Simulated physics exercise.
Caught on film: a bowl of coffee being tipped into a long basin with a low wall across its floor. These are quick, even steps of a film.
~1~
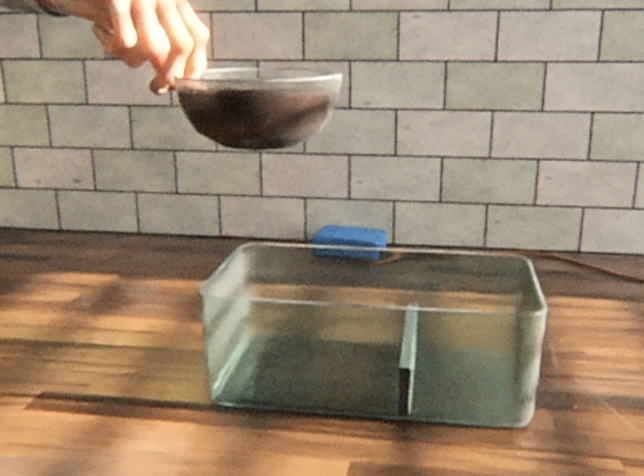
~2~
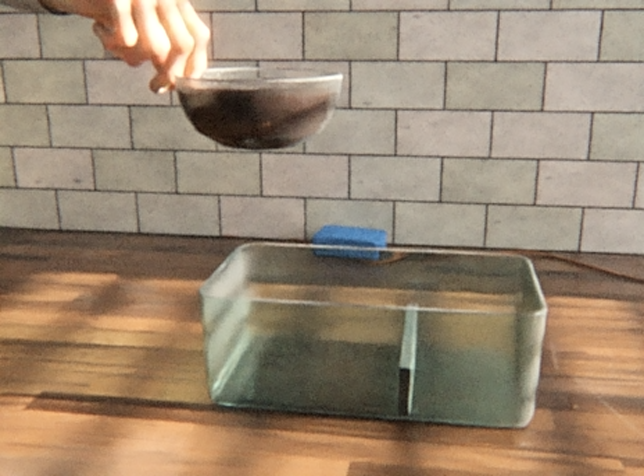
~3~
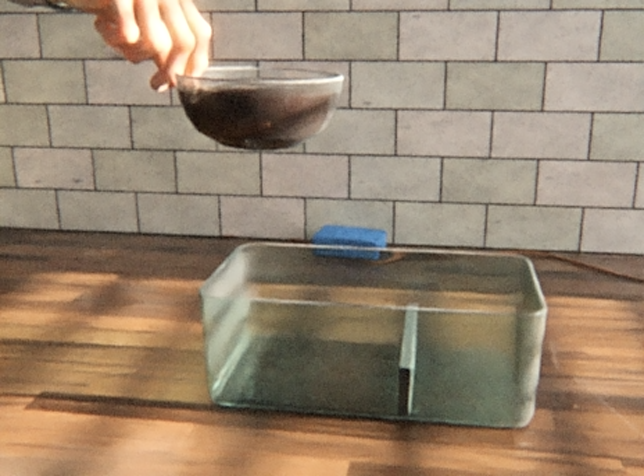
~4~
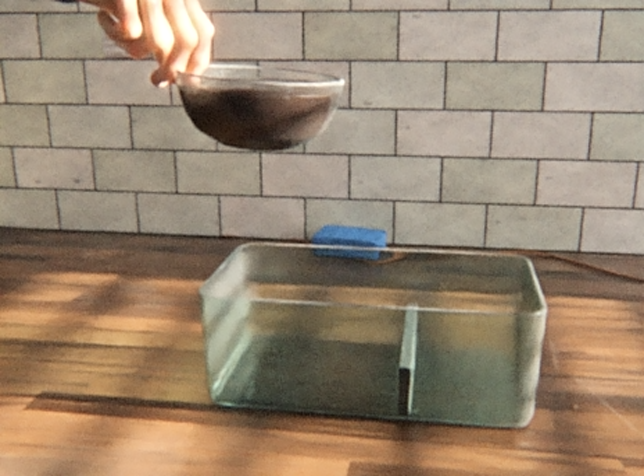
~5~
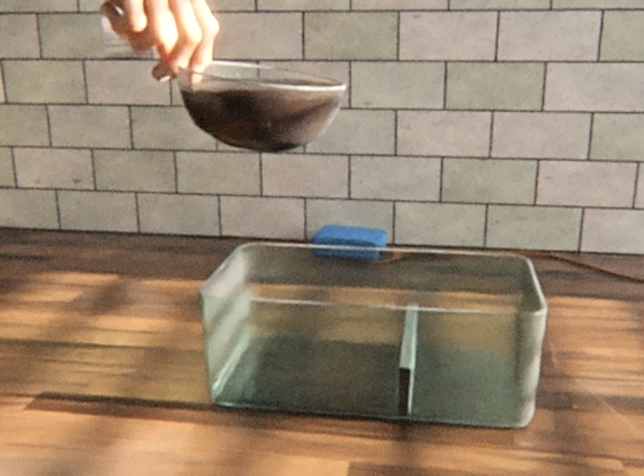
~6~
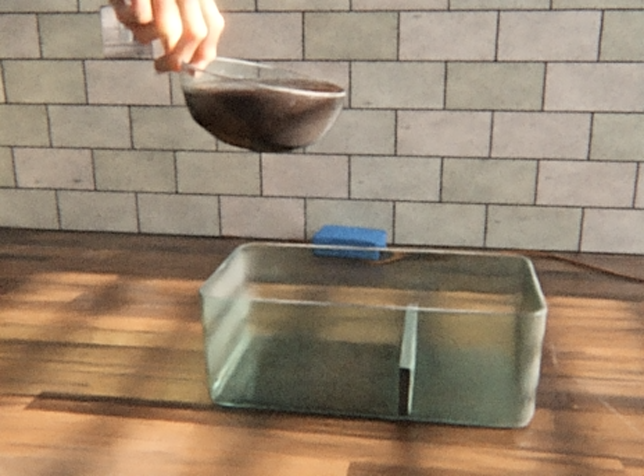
A hand at the upper left holds a clear bowl of dark coffee by its left rim, first keeping it level, then slowly tilting it slightly down to the right. Below sits a long, greenish glass basin with a low dividing wall right of its middle, and a blue block lies behind. The fixed, slightly raised front view shows a sunlit wooden counter against pale brick-patterned tiles.
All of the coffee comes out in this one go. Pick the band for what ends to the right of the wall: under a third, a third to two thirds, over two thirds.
In the end from a third to two thirds is right of the wall.
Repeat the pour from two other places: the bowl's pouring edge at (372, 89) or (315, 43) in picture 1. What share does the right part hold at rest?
About 75 and 35 per cent.
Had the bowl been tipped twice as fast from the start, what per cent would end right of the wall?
It comes to 35 per cent or so.
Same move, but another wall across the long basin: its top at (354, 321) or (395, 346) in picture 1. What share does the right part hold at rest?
Near 90 % and 65 %.
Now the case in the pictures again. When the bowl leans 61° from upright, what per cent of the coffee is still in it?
It comes to 40 per cent or so.
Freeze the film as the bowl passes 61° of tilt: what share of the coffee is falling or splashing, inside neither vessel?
Roughly 35 in a hundred.
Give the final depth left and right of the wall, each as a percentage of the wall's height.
The left part 20 per cent, the right part 40.
A moment on, the bowl is tipped part way and 38 per cent is still to pour, 8 is left of the wall and 18 right of it.
Next, the bowl is tipped on its side and 2 per cent is still to pour, 38 is left of the wall and 53 right of it.
Then the bowl is tipped right over and 0 per cent is still to pour, 45 is left of the wall and 54 right of it.
Later the bowl is tipped right over and 0 per cent is still to pour, 45 is left of the wall and 54 right of it.
In the end 45 per cent lies left of the wall, 54 right of it and 1 outside.
